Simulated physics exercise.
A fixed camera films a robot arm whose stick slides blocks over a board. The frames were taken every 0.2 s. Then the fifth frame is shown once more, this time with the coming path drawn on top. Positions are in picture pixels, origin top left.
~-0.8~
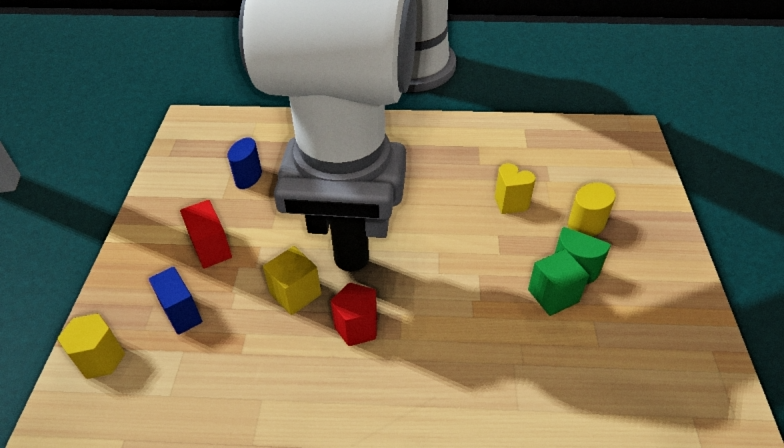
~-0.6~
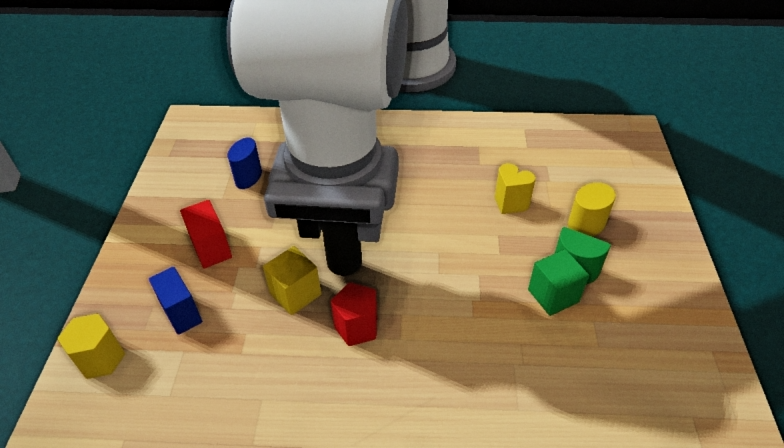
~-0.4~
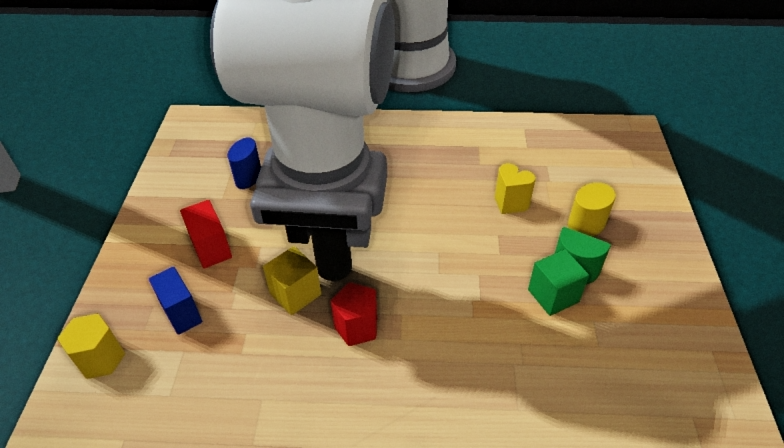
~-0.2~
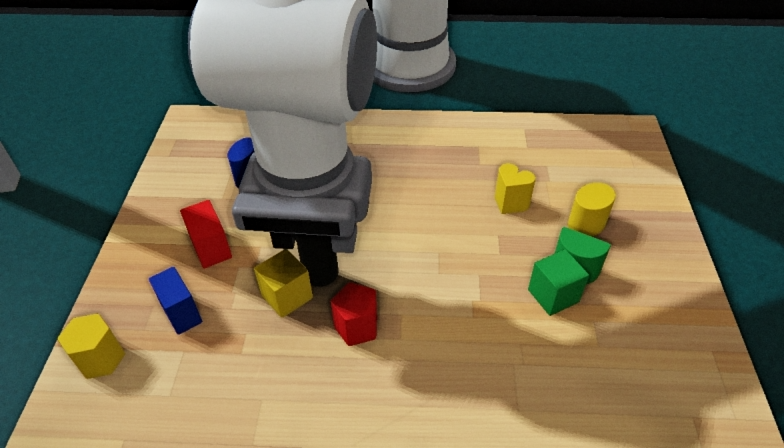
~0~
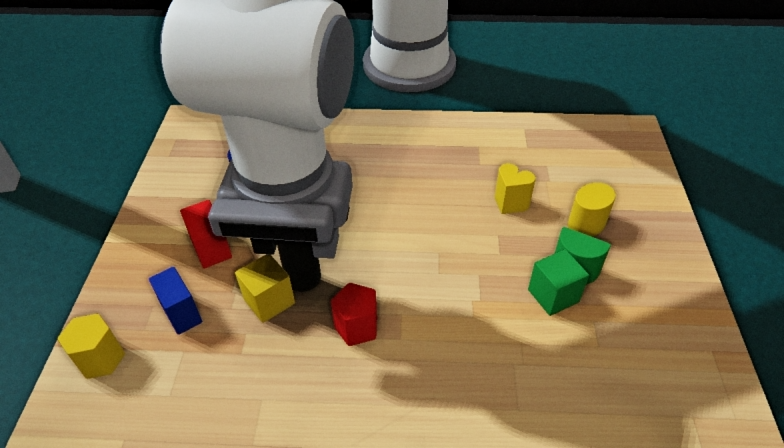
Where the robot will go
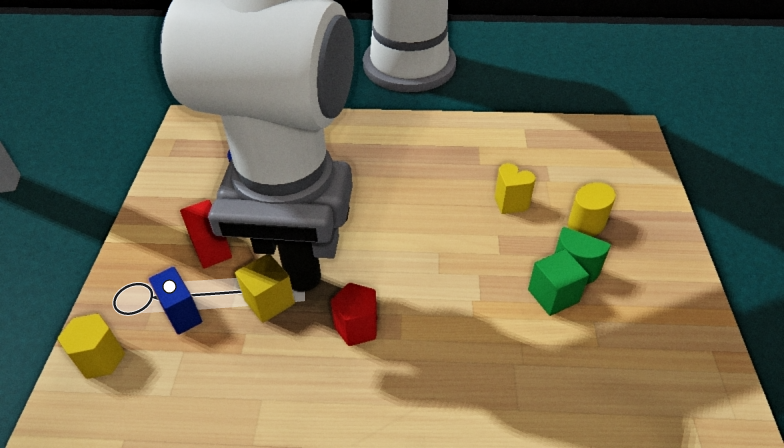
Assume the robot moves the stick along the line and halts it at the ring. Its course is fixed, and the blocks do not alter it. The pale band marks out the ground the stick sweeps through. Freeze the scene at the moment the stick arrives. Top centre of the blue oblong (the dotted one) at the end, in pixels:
Its top middle will sit at (125, 302).
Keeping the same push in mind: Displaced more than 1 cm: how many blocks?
I'd put the number at two.
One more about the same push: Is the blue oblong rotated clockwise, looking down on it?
That would be a no.
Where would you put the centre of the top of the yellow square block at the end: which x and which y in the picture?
Expect it around (184, 301).
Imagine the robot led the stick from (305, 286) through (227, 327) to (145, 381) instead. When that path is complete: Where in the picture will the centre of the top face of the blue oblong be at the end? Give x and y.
By then it is at (127, 285).
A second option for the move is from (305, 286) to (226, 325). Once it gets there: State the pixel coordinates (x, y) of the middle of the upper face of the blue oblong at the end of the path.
I think it will end close to (143, 288).
Path on the board, from (305, 286) directly to (133, 299); the dot is on the blue oblong.
On the path given first. One third of the way, stick at (245, 283); blue oblong at (163, 289), turned 15° clockwise; yellow square block at (207, 288), turned 20° anticlockwise.
Two thirds of the way, stick at (186, 287); blue oblong at (144, 297), turned 25° clockwise; yellow square block at (184, 301), turned 50° anticlockwise.
At the end, stick at (129, 290); blue oblong at (125, 302), turned 40° anticlockwise; red oblong in place; yellow square block at (184, 301), turned 50° anticlockwise.
